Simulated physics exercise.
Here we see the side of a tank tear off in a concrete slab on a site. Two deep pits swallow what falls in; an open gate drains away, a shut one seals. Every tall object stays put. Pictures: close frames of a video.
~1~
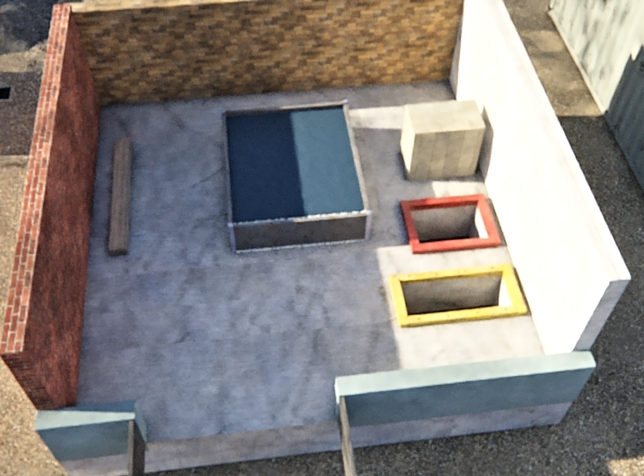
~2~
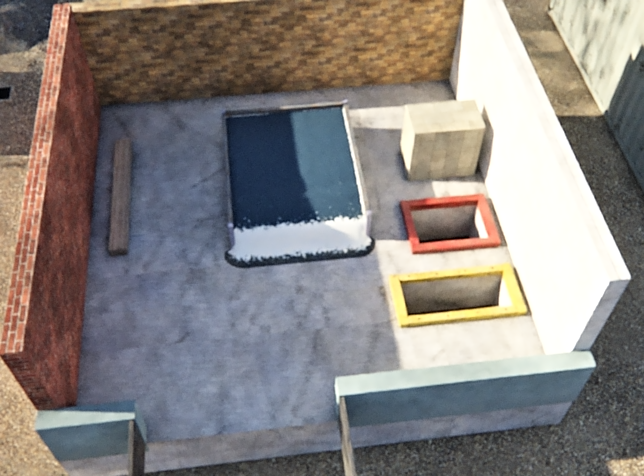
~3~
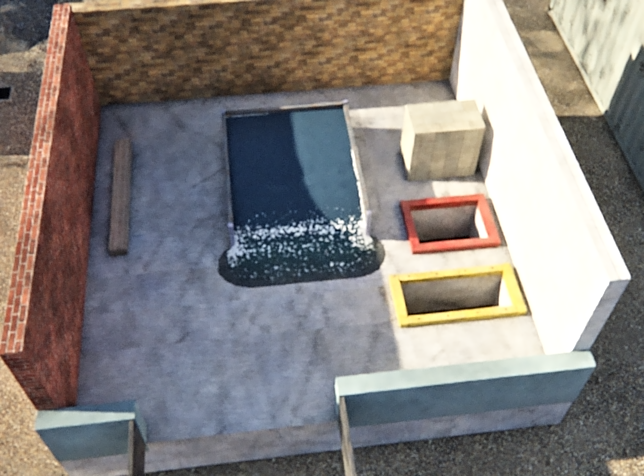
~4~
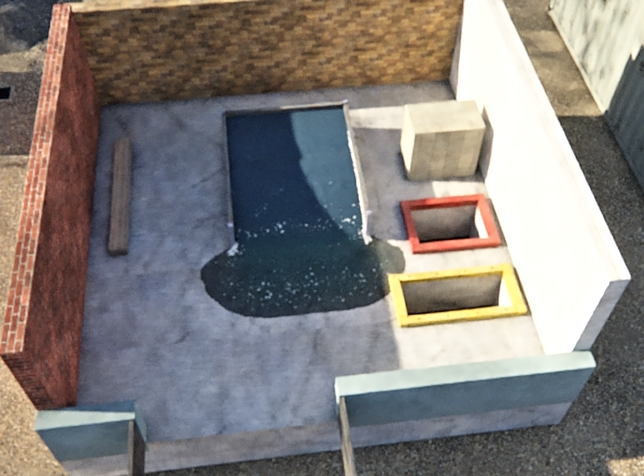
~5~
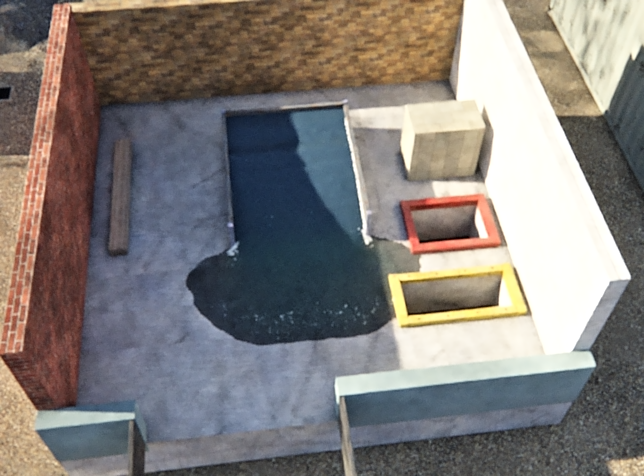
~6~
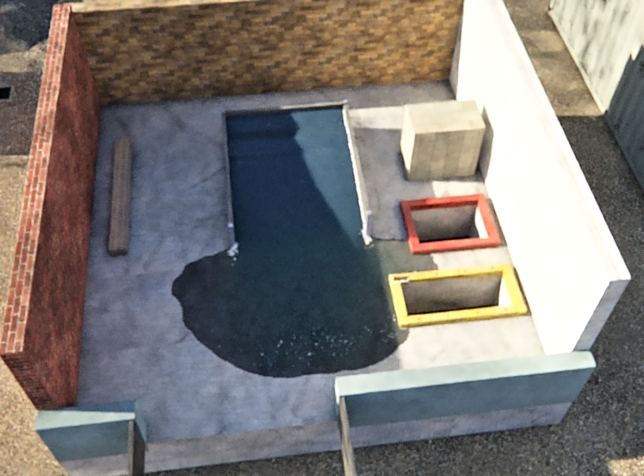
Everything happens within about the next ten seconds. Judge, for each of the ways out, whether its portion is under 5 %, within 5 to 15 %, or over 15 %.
Outcome: Gate: Upwards of fifteen per cent. Red pit: Short of a twentieth. Yellow pit: A twentieth to fifteen per cent.
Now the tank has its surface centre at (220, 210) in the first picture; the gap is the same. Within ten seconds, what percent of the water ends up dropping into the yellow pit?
Yellow: About 0 %.
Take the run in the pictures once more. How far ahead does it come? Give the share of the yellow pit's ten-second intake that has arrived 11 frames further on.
Roughly 15 per cent.
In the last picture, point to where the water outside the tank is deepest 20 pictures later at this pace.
I'd say near (538, 356).
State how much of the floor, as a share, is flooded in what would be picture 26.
It comes out near 45 percent.
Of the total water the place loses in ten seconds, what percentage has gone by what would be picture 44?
It works out at roughly 80 per cent.
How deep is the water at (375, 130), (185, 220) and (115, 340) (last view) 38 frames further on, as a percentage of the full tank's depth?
Going in order, roughly 0, 0 and 6 %.
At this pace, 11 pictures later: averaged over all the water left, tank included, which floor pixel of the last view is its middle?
Point: (307, 257).
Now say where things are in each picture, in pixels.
Still water in the water tank at (292, 164), in the first picture.
Water pours out at (301, 236) and has run to (233, 260), in the second picture.
The front is at (225, 270), out from the gap at (301, 238), in the third picture.
The front is at (214, 288), out from the gap at (301, 238), in the fourth picture.
The front is at (395, 310), out from the gap at (301, 238), in the fifth picture.
The front is at (382, 353), out from the gap at (301, 238), in the sixth picture.
A moment on, water covers 30 % of the floor; the gate 2 %, the red pit 0 %, the yellow pit 0 %.
Next, water covers 40 % of the floor; the gate 10 %, the red pit 0 %, the yellow pit 1 %.
Then, water covers 45 % of the floor; the gate 25 %, the red pit 0 %, the yellow pit 2 %.
Later, water covers 55 % of the floor; the gate 39 %, the red pit 0 %, the yellow pit 6 %.
In the end, water covers 70 % of the floor; the gate 48 %, the red pit 0 %, the yellow pit 7 %.
